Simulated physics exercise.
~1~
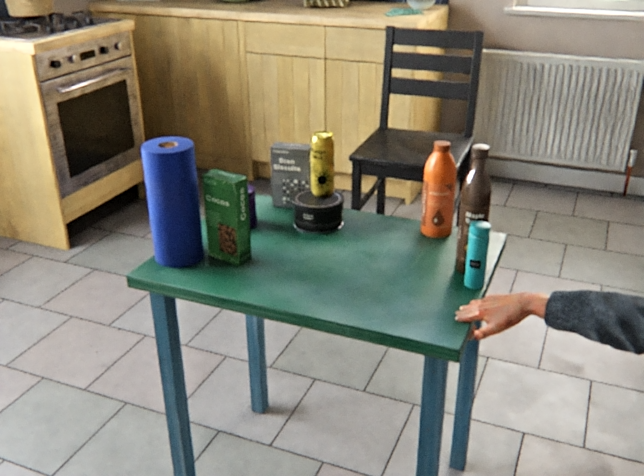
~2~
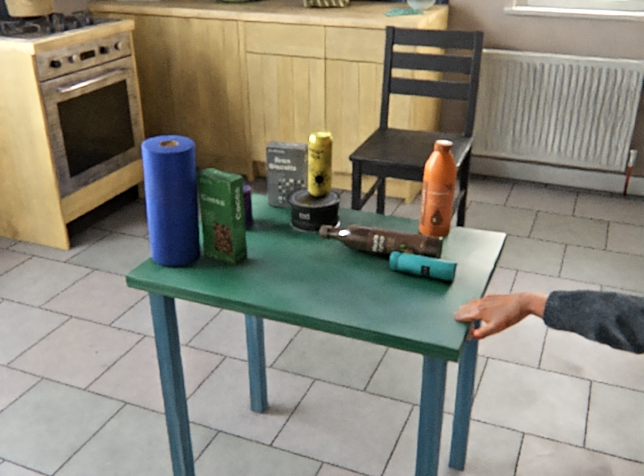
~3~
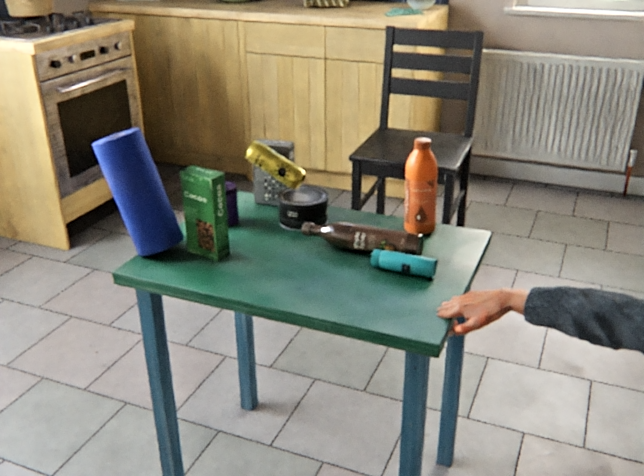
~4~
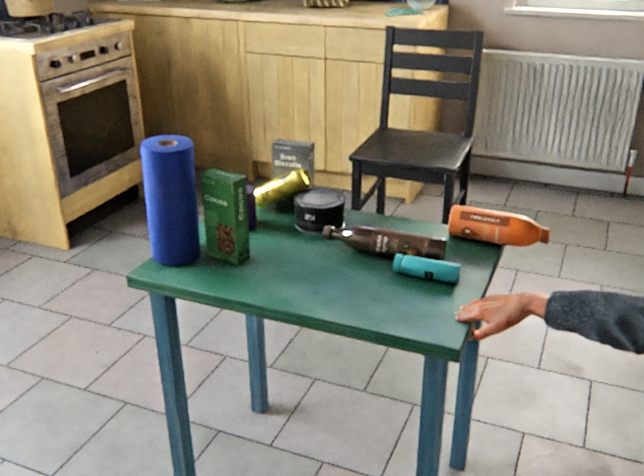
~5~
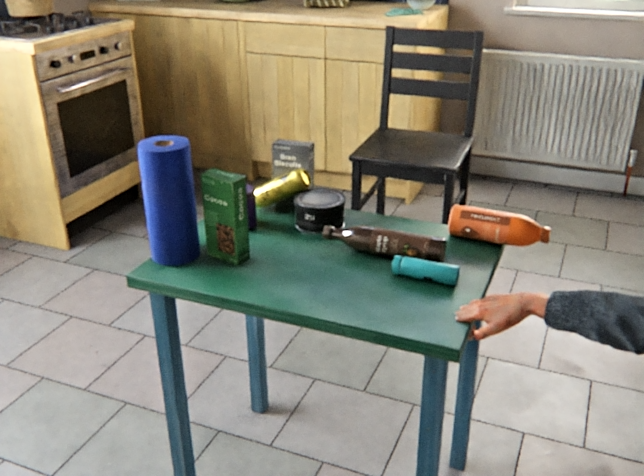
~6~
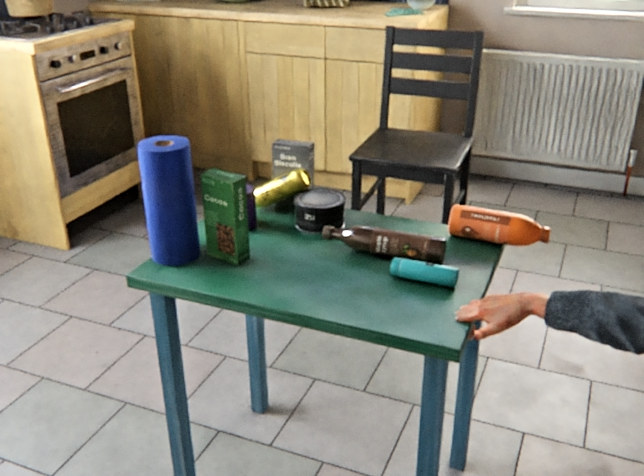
A hand at the corner of a green table jerked it left and back, toppling the brown bottle and turquoise shaker, then the yellow can and orange bottle; the blue roll tilted but ended upright, while those four stayed lying on the tabletop.
